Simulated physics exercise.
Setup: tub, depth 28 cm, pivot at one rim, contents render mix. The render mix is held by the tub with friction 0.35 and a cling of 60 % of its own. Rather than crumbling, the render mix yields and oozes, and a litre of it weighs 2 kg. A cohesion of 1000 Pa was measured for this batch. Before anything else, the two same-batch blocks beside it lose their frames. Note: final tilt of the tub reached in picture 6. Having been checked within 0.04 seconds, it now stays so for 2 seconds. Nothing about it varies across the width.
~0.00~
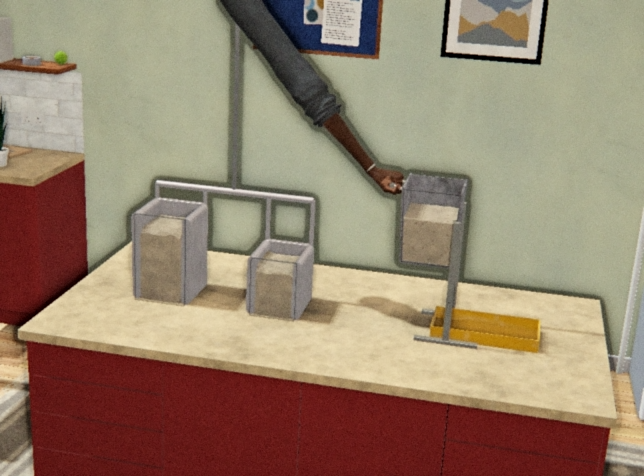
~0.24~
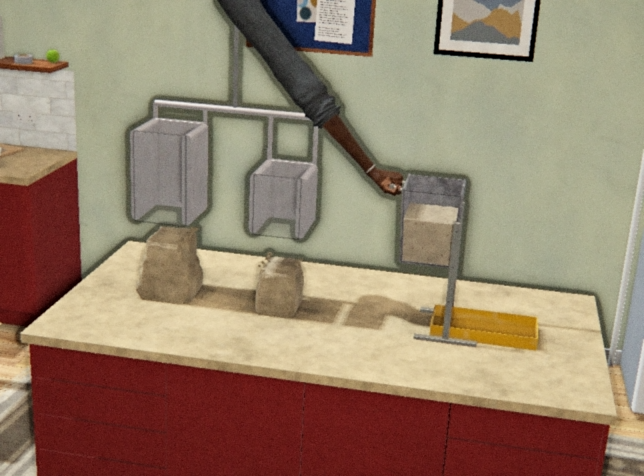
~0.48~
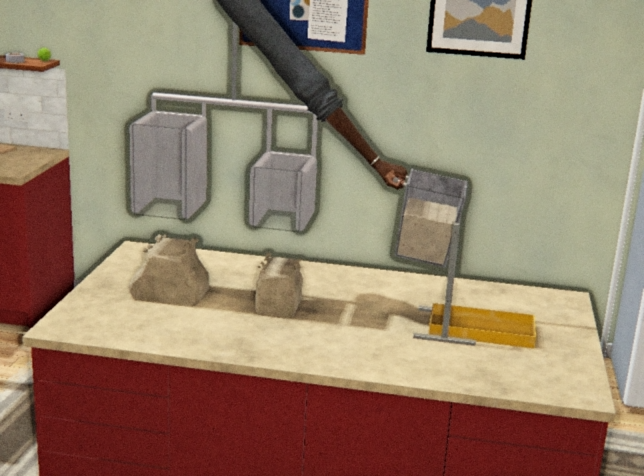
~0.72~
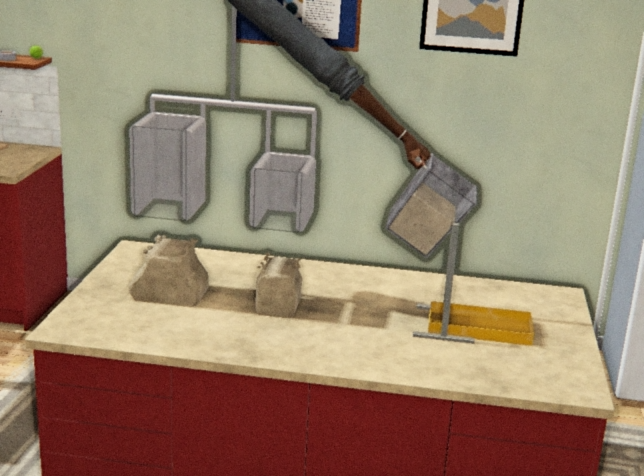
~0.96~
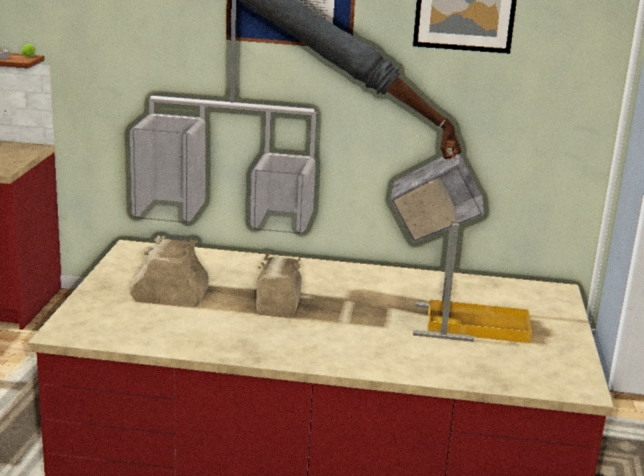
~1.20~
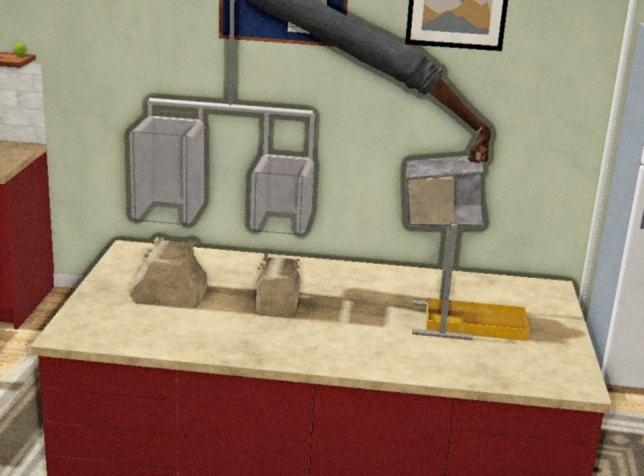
The video shows two grey casings lifting off beige blocks on a counter; the larger left block sags and widens while the smaller barely changes. Then a hand tilts a grey tub rightward nearly onto its side, its mix remaining inside.
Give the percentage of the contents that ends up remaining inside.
I would say roughly 100 per cent remains inside.
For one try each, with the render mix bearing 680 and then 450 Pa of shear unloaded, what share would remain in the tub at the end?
You'd see 100 percent the first time and 100 percent the second.
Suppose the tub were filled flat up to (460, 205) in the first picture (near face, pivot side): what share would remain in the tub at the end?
Then about 100 %.
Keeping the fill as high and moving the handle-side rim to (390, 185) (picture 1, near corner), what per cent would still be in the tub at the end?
100 %, roughly.
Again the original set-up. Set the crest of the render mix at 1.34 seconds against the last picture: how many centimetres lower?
I reckon it's close to 0 cm.
After 1.34 s, the tub is at 83 degrees and holds 100 %.
After 1.51 s, the tub is at 83 degrees and holds 100 %.
After 1.68 s, the tub is at 83 degrees and holds 100 %.
After 1.85 s, the tub is at 83 degrees and holds 100 %.
After 3.20 s, at the end, the tub is at 83 degrees and holds 100 %.
